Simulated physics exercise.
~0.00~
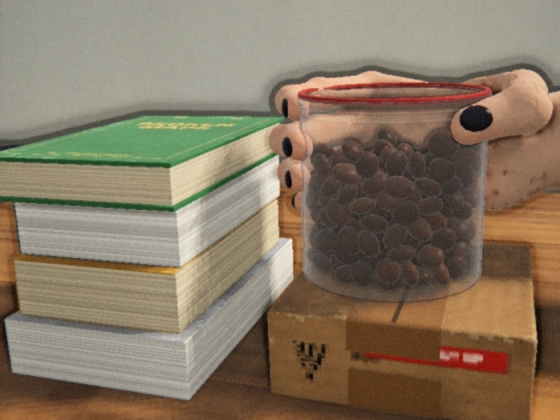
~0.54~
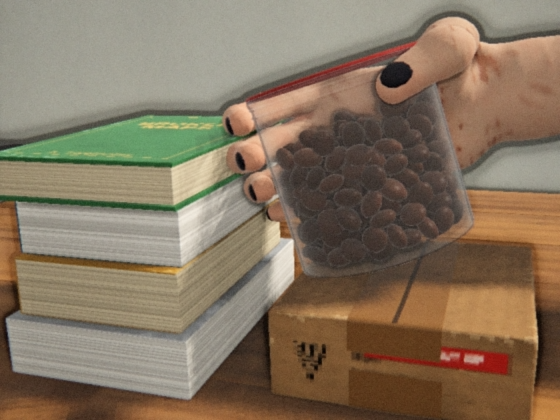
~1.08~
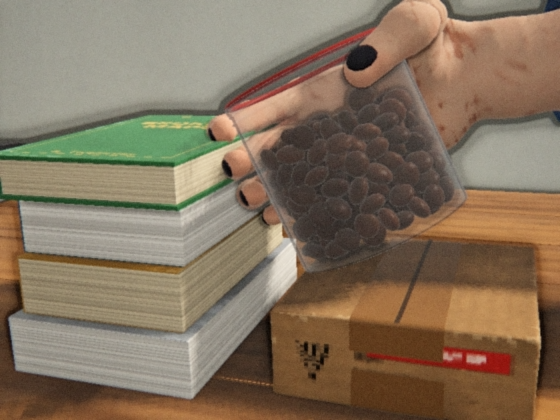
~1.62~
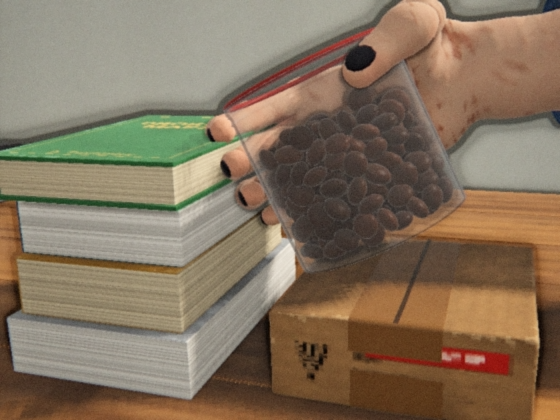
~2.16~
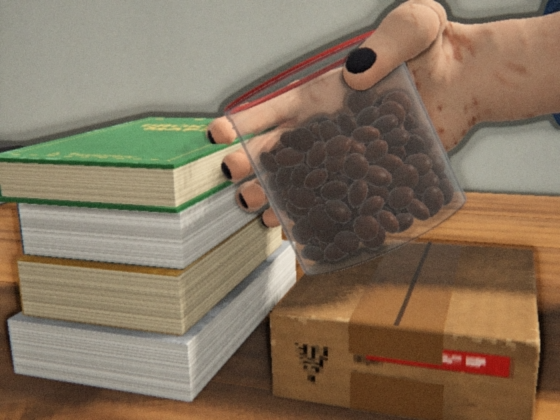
A clear tub with a red rim, filled with dark brown bean-like pieces, stands upright on a cardboard box at the right, gripped by a hand with dark nails. The view is from the front and slightly above, swaying a little, with a wooden surface, a grey wall and a pile of four books on the left, the top one green. The hand lifts the tub and tips it left towards the books. It moves slightly farther left until it leans against the pile. There it stays tilted, still held, with the pieces all inside.
